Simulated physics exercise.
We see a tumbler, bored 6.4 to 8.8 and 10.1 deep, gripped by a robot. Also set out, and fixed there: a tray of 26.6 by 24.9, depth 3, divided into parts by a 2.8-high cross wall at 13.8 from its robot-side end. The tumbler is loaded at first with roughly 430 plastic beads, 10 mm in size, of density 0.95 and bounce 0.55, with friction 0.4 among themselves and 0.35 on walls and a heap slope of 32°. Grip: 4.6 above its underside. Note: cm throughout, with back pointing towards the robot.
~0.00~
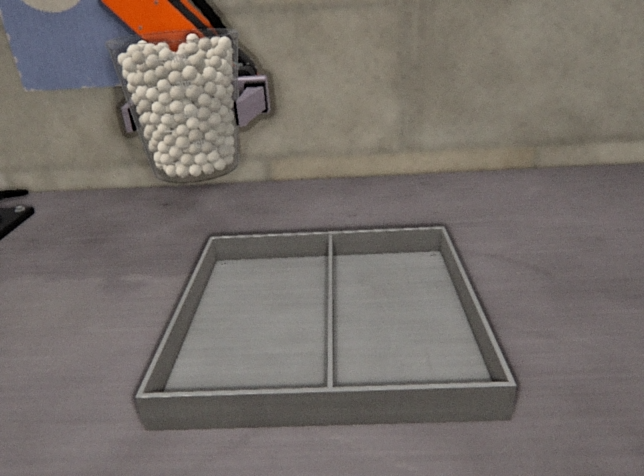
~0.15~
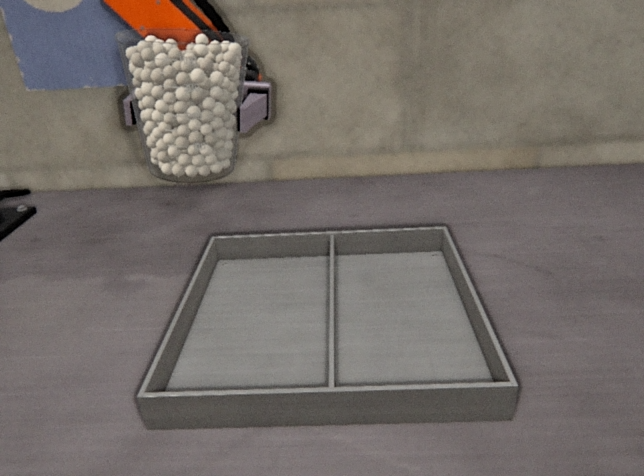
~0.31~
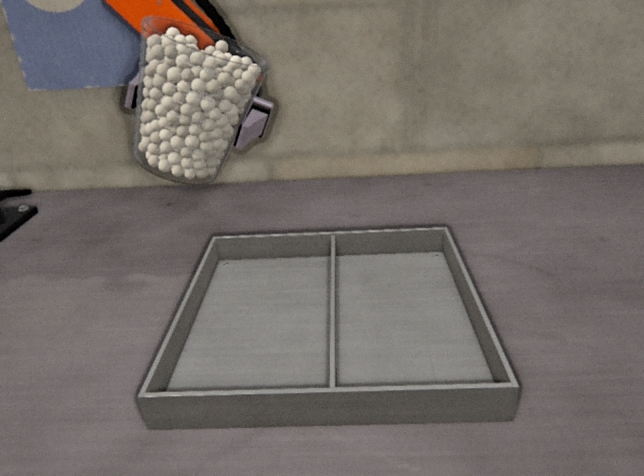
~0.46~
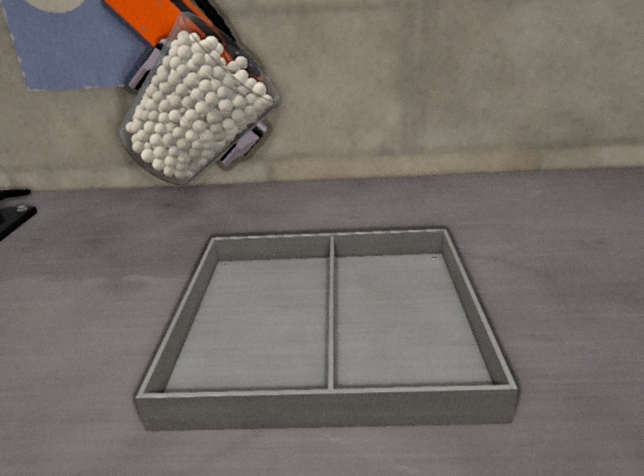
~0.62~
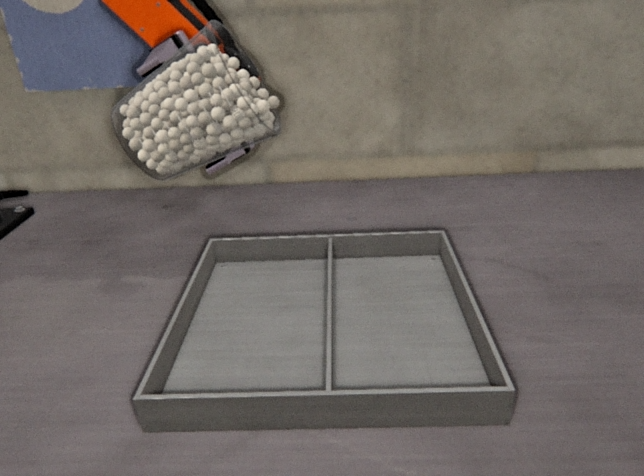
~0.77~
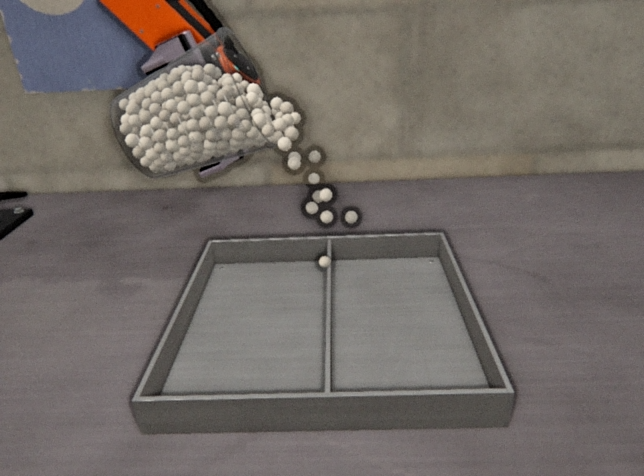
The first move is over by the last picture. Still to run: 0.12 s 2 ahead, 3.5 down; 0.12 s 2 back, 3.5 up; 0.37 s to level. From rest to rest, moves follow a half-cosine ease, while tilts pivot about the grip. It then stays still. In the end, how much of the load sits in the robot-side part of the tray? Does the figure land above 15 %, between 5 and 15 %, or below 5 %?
The figure lands below 5 %.
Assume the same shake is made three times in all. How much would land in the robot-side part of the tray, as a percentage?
5 %.
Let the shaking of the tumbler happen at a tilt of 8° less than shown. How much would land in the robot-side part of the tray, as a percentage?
Roughly 0 percent then.
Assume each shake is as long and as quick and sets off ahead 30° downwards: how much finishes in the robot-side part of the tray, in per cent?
Close to 5 in a hundred.
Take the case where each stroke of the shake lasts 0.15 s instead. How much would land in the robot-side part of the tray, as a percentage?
Estimate: Close to 5 percent.
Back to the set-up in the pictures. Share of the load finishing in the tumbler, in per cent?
About 80 percent.
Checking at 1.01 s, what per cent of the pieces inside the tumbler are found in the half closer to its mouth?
Some 50 per cent.
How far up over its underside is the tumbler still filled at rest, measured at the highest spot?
About 10.0 cm.
After 1.01 s, tilted 70° forward, highest piece 24 above the table; 373 in the tumbler, 30 in the far-side part, 3 in the robot-side part, 24 in flight or on a rim.
After 1.26 s, tilted 17° forward, highest piece 26 above the table; 354 in the tumbler, 60 in the far-side part, 12 in the robot-side part, 4 in flight or on a rim.
After 1.58 s, level, highest piece 26 above the table; 354 in the tumbler, 63 in the far-side part, 13 in the robot-side part.
After 2.63 s, level, highest piece 26 above the table; 354 in the tumbler, 63 in the far-side part, 13 in the robot-side part.
At rest, 354 in the tumbler, 63 in the far-side part, 13 in the robot-side part. That is 3 % in the robot-side part of the tray.
